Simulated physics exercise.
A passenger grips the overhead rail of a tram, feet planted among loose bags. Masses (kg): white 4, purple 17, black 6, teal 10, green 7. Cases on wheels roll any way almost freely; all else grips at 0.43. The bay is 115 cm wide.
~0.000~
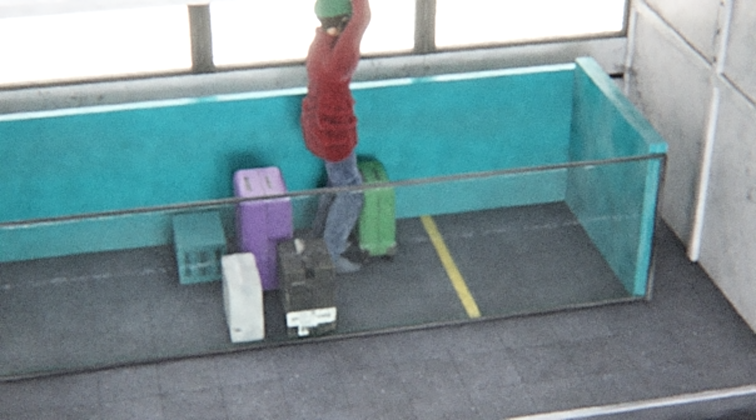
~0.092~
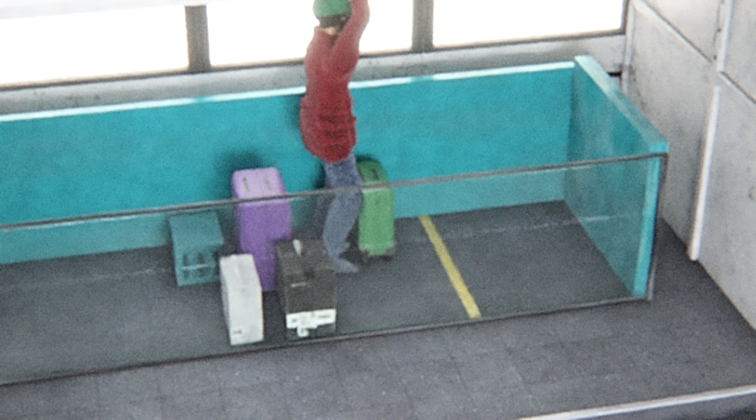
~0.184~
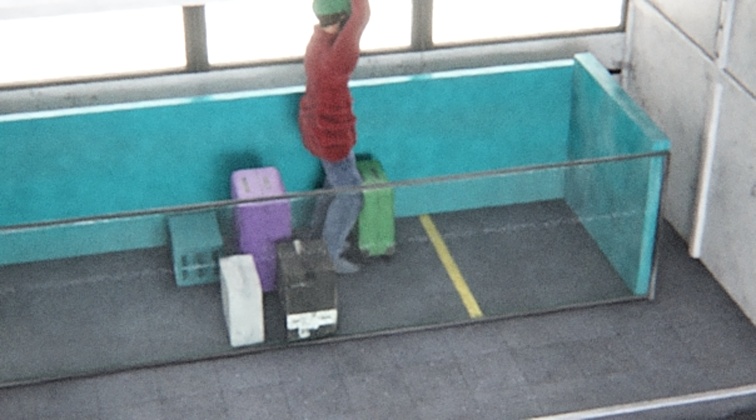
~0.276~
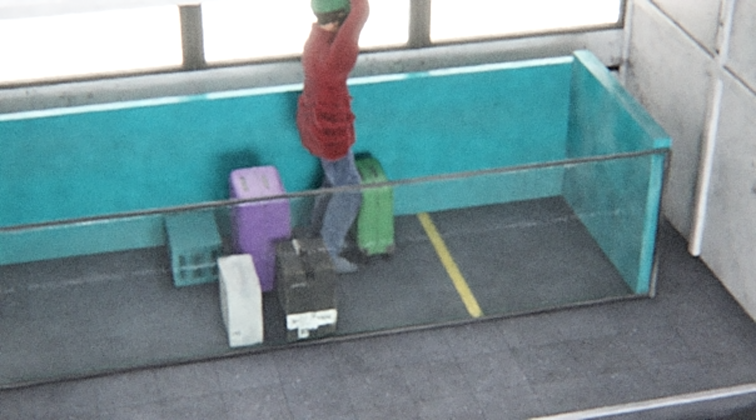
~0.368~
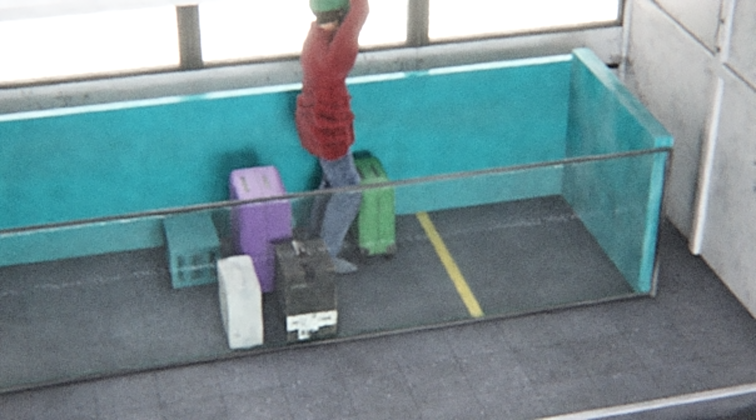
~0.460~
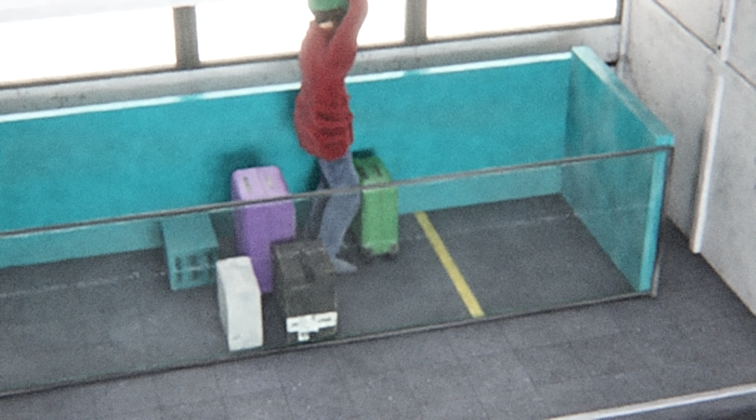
We see a person in a red coat and green cap standing with arms raised among purple and green wheeled cases, a white carton and other luggage in a glass-fronted teal bay; almost nothing moves as the view drifts very slightly.
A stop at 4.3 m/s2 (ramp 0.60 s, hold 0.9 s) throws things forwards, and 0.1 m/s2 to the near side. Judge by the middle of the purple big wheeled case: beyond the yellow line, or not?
In the end the purple big wheeled case rests short of the yellow line.
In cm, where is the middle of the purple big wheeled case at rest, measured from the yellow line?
About 80 cm short of it.
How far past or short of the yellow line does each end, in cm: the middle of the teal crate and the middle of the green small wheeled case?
Teal crate 130 short, green small wheeled case 80 past.
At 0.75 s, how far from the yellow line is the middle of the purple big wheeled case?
About 85 cm short of it.
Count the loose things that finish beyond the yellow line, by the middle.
In all, 1.
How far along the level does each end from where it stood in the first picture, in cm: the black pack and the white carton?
Black pack 5, white carton 15.
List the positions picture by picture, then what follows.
The first picture shows purple big wheeled case (264, 233), green small wheeled case (372, 212), white carton (242, 298).
The second picture shows purple big wheeled case (262, 234), green small wheeled case (370, 212), white carton (241, 299).
The third picture shows purple big wheeled case (262, 234), green small wheeled case (370, 211), white carton (242, 300).
The fourth picture shows purple big wheeled case (261, 233), green small wheeled case (369, 210), white carton (240, 300).
The fifth picture shows purple big wheeled case (261, 234), green small wheeled case (370, 210), white carton (240, 302).
The sixth picture shows purple big wheeled case (264, 234), green small wheeled case (372, 209), white carton (239, 303).
After 0.75 s the purple big wheeled case is 85 cm short of the yellow line, tilted 0°, near (297, 231) in the last picture's view.
After 1.15 s the purple big wheeled case is 83 cm short of the yellow line, tilted 0°, near (303, 236) in the last picture's view.
After 1.65 s the purple big wheeled case is 82 cm short of the yellow line, tilted 0°, near (304, 236) in the last picture's view; the green small wheeled case 80 cm past the yellow line, tilted 0°.
When all is still (2.2 s), white carton stops short of the yellow line; purple big wheeled case stops short of the yellow line; black pack stops short of the yellow line; teal crate stops short of the yellow line; green small wheeled case crosses the yellow line.
